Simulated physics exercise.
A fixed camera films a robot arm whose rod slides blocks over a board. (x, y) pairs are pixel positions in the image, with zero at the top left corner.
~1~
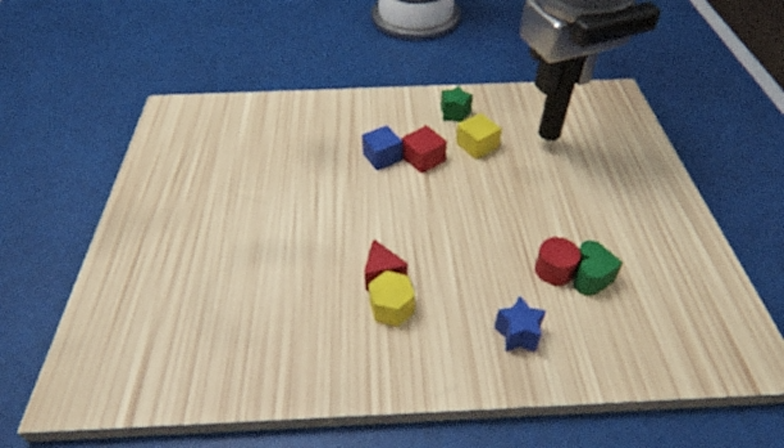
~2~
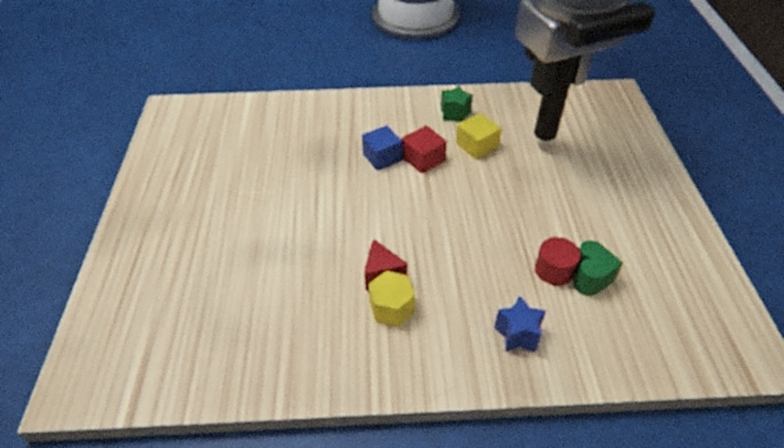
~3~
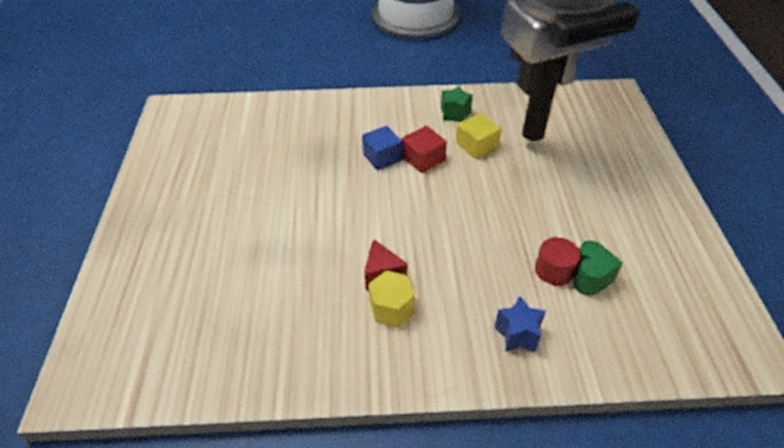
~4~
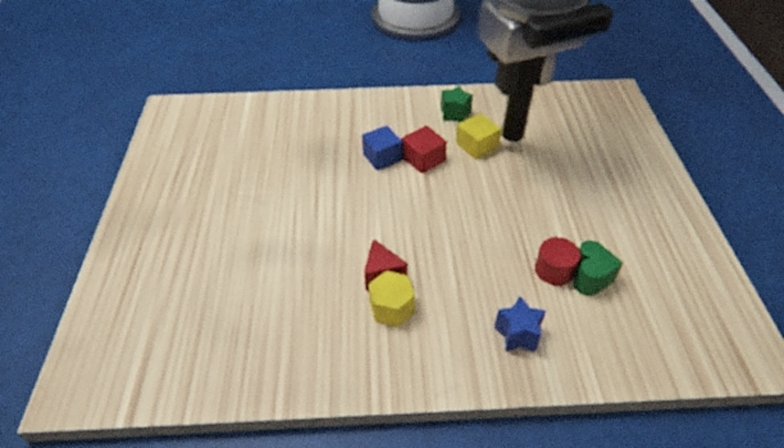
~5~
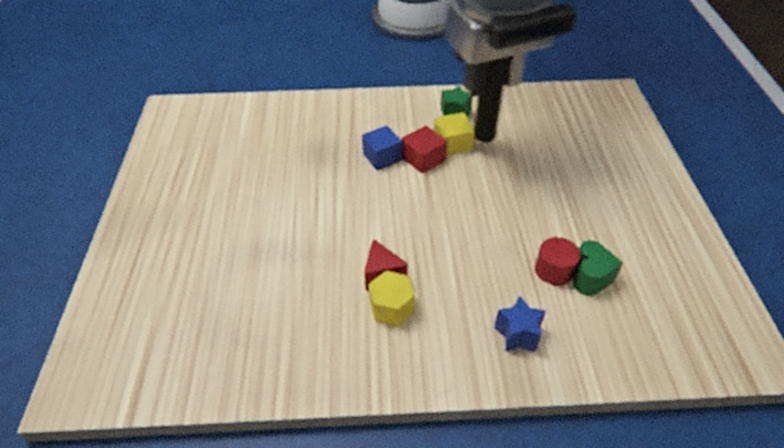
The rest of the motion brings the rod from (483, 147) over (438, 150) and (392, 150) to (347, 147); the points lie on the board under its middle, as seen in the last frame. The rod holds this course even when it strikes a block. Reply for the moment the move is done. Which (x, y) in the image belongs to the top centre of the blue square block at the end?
Around pixel (336, 146).
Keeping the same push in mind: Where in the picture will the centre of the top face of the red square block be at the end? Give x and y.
By then it is at (390, 151).
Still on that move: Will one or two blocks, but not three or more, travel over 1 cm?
My answer is no.
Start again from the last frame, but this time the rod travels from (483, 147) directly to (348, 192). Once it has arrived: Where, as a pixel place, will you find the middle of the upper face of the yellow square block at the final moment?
Expect it around (427, 124).
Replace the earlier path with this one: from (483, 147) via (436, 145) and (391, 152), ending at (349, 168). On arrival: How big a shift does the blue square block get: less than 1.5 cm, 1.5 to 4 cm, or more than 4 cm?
The distance will be above 4 cm.
What follows on the original path. One third of the way, rod (438, 138); blue square block (365, 140), turned 30° clockwise; red square block (404, 142), turned 20° anticlockwise; yellow square block (416, 120), turned 45° clockwise.
Two thirds of the way, rod (392, 138); blue square block (361, 141), turned 45° clockwise; red square block (391, 150), turned 35° anticlockwise; yellow square block (395, 113), turned 100° clockwise.
At the end, rod (346, 136); blue square block (336, 146), turned 25° anticlockwise; red square block (390, 151), turned 40° anticlockwise; yellow square block (394, 113), turned 105° clockwise; green star-shaped block in place.
